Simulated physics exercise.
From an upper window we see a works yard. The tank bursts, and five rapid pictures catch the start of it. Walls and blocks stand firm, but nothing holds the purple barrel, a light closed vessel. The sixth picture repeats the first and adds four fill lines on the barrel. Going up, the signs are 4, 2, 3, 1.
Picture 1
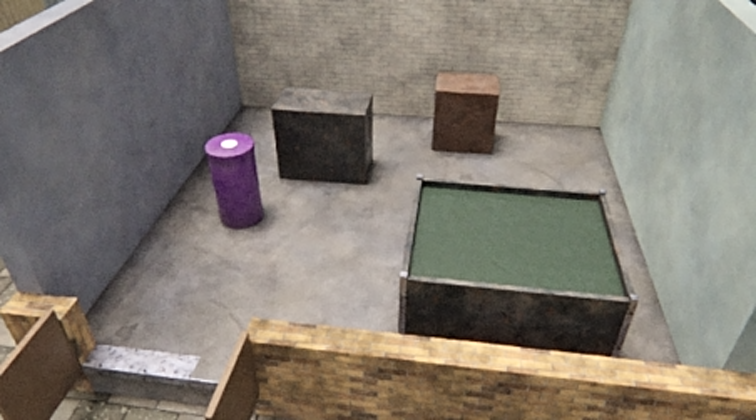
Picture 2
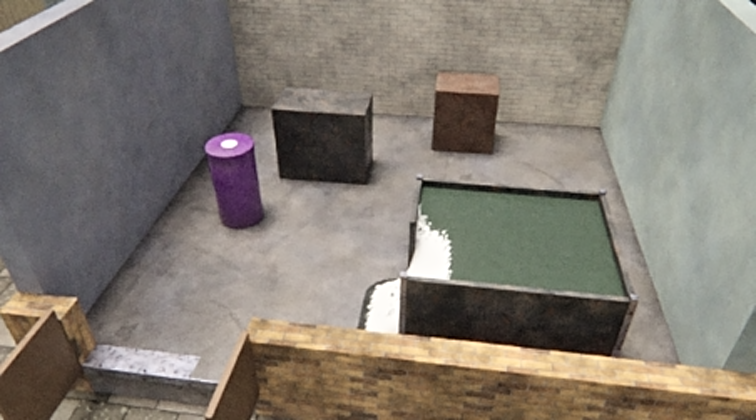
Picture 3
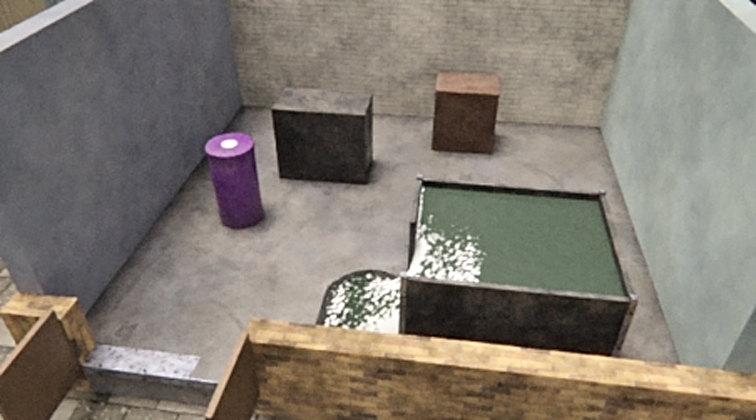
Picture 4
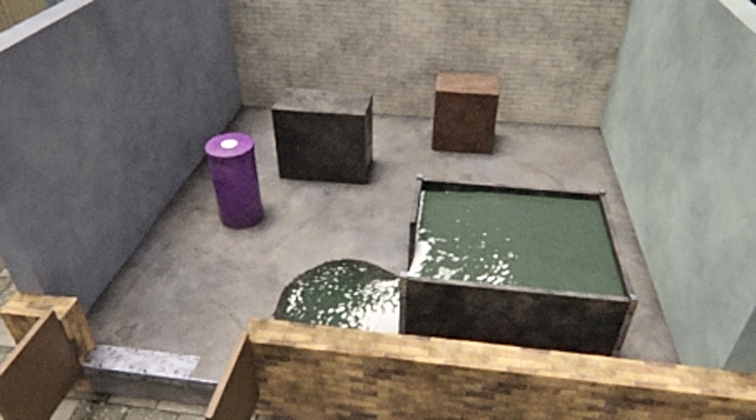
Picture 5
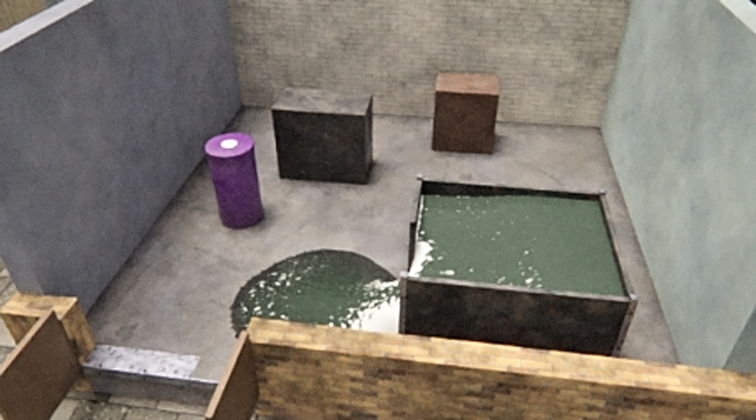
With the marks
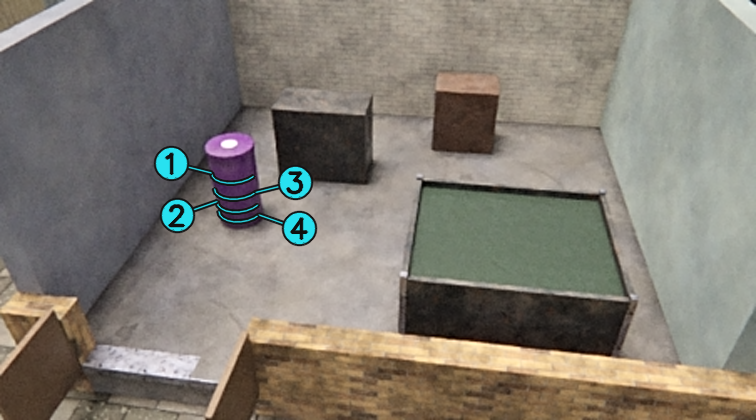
The clip shows a walled yard with a purple barrel, two boxes and an open tank full of dark green liquid; liquid pours from the tank's left side, foaming white, and a green puddle spreads leftward across the floor.
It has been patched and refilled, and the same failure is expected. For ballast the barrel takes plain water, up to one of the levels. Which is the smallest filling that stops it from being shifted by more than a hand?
Level 2 just does it.
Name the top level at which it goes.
That is level 4.
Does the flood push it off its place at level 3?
No.
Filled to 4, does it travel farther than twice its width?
No, less.
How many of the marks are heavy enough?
Three of them.
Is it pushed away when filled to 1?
No, that is safe.
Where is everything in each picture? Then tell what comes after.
In the first picture, lid of the purple barrel at (230, 145); tank full, its middle at (511, 238); open gate at (164, 312).
In the second picture, 1 % of the ground under water, its edge towards the barrel at (375, 293).
In the third picture, 3 % of the ground under water, its edge towards the barrel at (335, 290).
In the fourth picture, 6 % of the ground under water, its edge towards the barrel at (322, 270).
In the fifth picture, lid of the purple barrel at (230, 145); 9 % of the ground under water, its edge towards the barrel at (300, 259).
In cyan, 1 at (227, 183); 2 at (232, 212); 3 at (229, 199); 4 at (233, 221); from the bottom up 4, 2, 3, 1.
With 1, it does not move.
With 2, it does not move.
With 3, it does not move.
With 4, it is pushed about its own width away.
